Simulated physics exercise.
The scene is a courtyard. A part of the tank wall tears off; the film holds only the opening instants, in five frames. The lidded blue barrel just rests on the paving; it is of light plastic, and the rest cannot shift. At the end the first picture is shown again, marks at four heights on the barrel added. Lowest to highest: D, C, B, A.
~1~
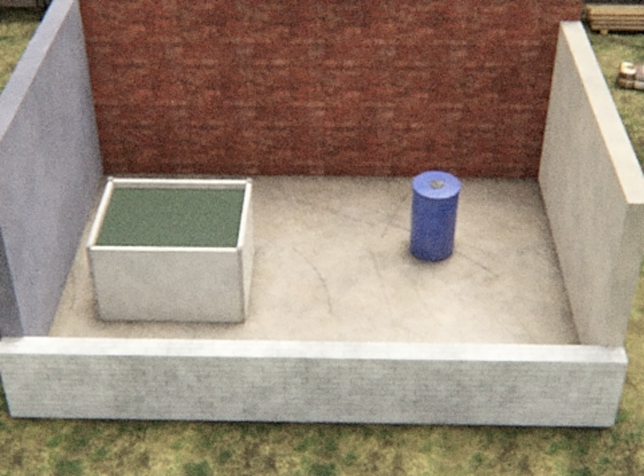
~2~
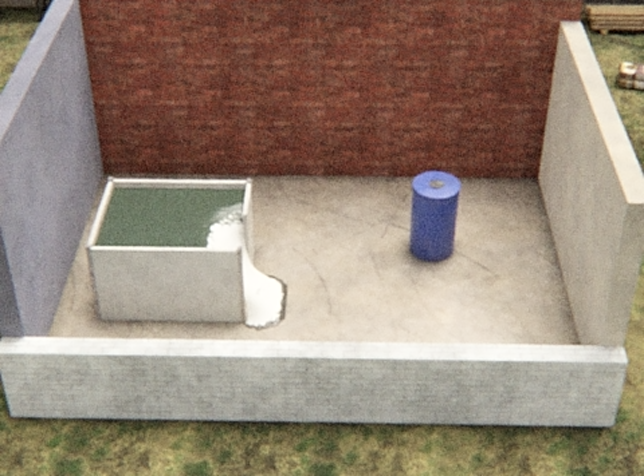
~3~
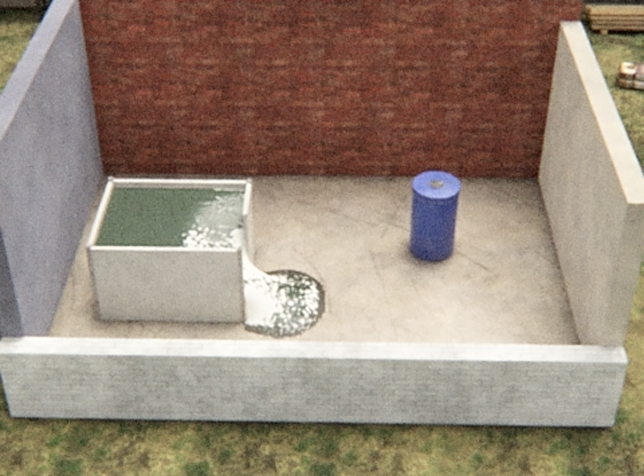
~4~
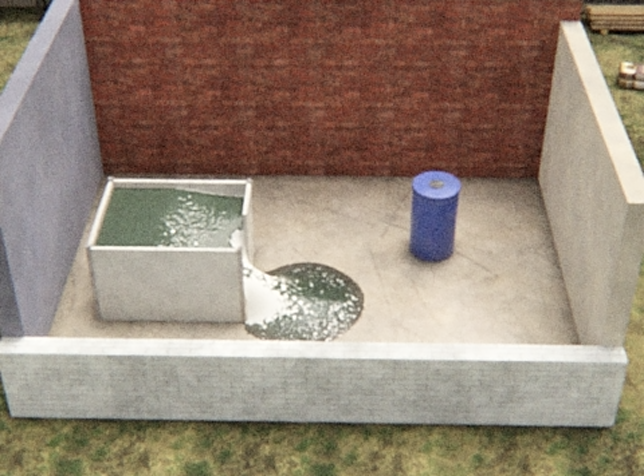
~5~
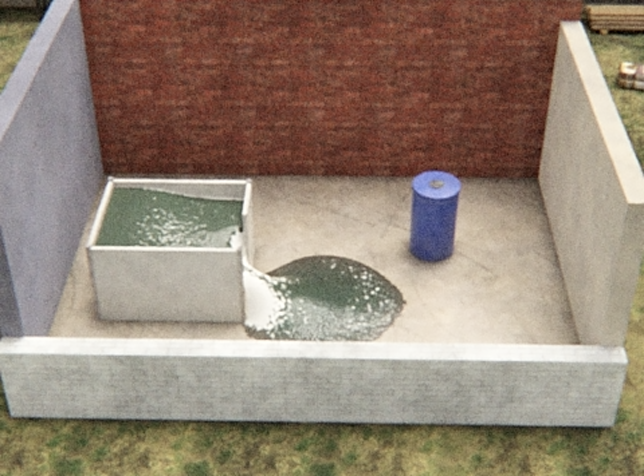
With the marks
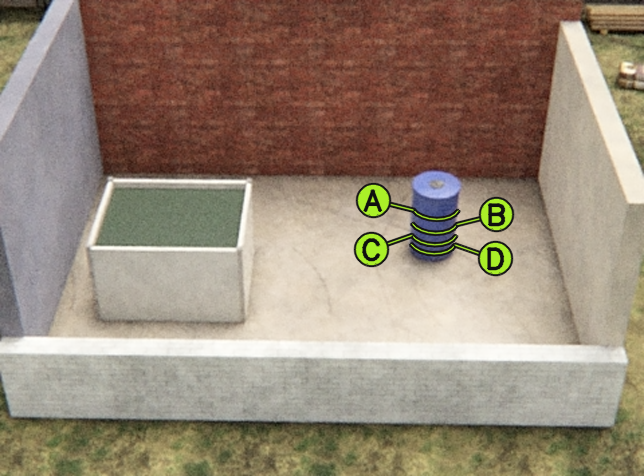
Water poured out of the right side of a full concrete tank in a walled courtyard, and the puddle spread across the ground to the right while the blue barrel stood still.
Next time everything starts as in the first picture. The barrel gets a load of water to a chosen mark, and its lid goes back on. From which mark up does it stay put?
Line C.
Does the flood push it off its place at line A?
No, that is safe.
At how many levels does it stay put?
Three of them.
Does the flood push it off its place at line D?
Yes, that goes wrong.
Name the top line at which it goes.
The answer is D.
On the marked copy, A at (436, 219); B at (435, 233); C at (434, 244); D at (434, 253); from the bottom up D, C, B, A.
Choosing A, it does not move.
Choosing B, it does not move.
Choosing C, it does not move.
Choosing D, it is pushed about 3 times its own width away.
